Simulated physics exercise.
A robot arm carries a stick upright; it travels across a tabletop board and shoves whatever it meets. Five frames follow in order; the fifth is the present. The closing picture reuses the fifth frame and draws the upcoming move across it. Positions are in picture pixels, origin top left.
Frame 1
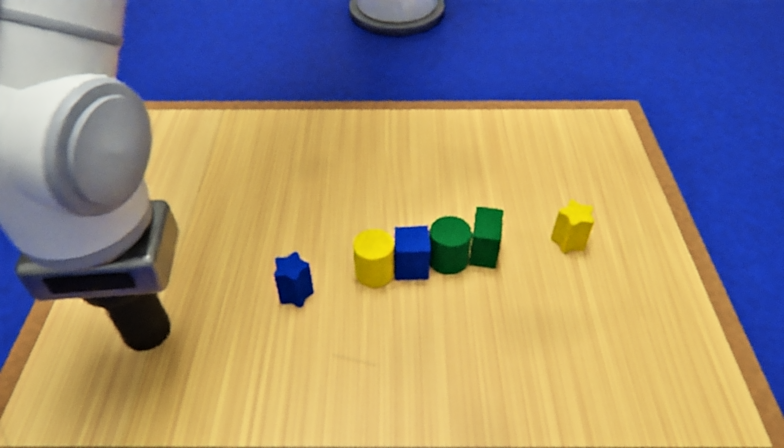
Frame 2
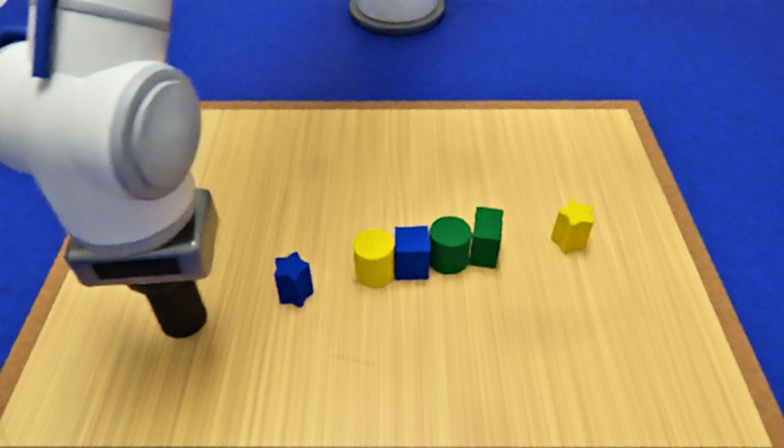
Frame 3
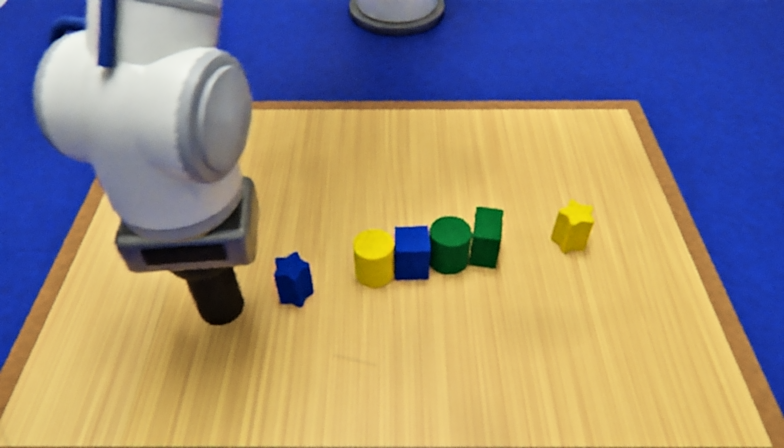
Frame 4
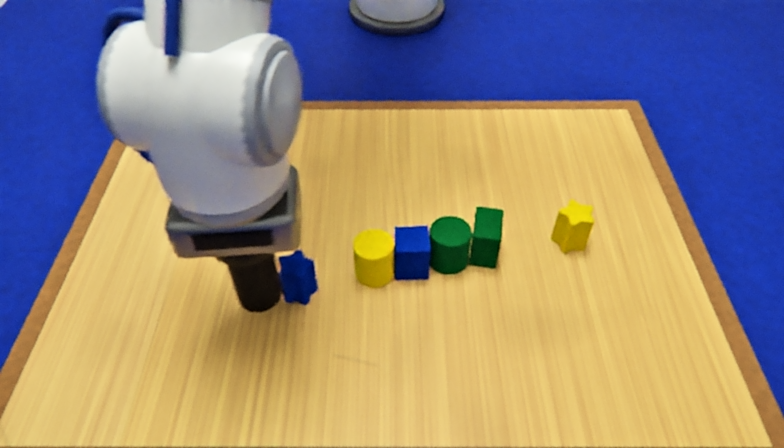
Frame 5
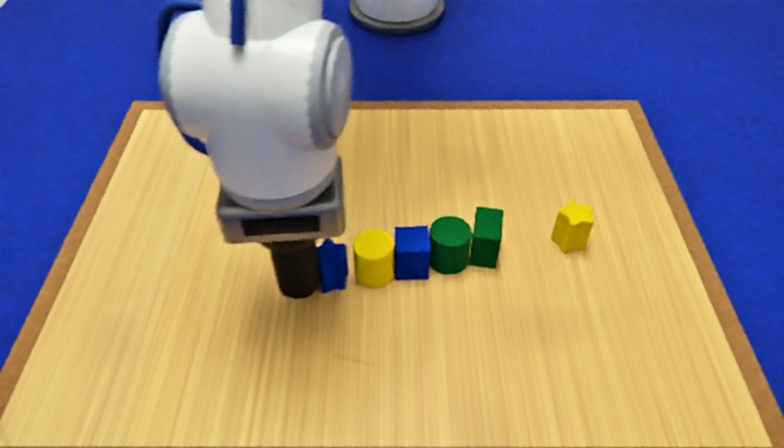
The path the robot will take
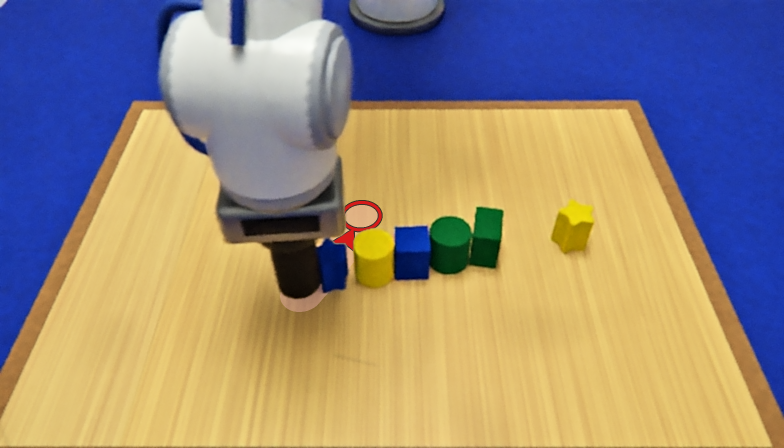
To begin with, a white robotic arm holds a dark stick over a wooden board, left of a blue star, a short row of yellow, blue and green blocks, and a yellow star. The arm moves rightward, reaches the blue star, and pushes it right, close beside the yellow round block.
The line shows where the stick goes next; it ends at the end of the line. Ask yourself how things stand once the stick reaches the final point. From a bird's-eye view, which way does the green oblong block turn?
The turn is anti-clockwise.
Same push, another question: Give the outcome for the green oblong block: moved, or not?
The block in question is displaced by the end.
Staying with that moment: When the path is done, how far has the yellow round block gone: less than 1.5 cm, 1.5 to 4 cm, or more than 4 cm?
Shift: 1.5 to 4 cm.
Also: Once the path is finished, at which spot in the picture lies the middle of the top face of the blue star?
Its top middle: (393, 199).
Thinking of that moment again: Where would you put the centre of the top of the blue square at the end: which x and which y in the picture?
About (439, 240).
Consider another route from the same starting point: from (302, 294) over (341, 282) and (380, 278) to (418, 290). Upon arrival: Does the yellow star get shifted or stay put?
It will remain on its spot.
Drawn move, from (302, 294) by way of (337, 254) to (361, 216).
What follows on the original path. One third of the way, stick at (325, 254); blue star at (356, 226); yellow round block at (389, 233); blue square at (427, 238); green oblong block at (497, 221), turned 20° anticlockwise.
Two thirds of the way, stick at (346, 228); blue star at (382, 207), turned 45° clockwise; yellow round block at (404, 225); blue square at (439, 240); green oblong block at (505, 220), turned 45° anticlockwise.
At the end, stick at (361, 203); blue star at (393, 199), turned 95° clockwise; yellow round block at (403, 225); blue square at (439, 240); green oblong block at (505, 220), turned 45° anticlockwise.
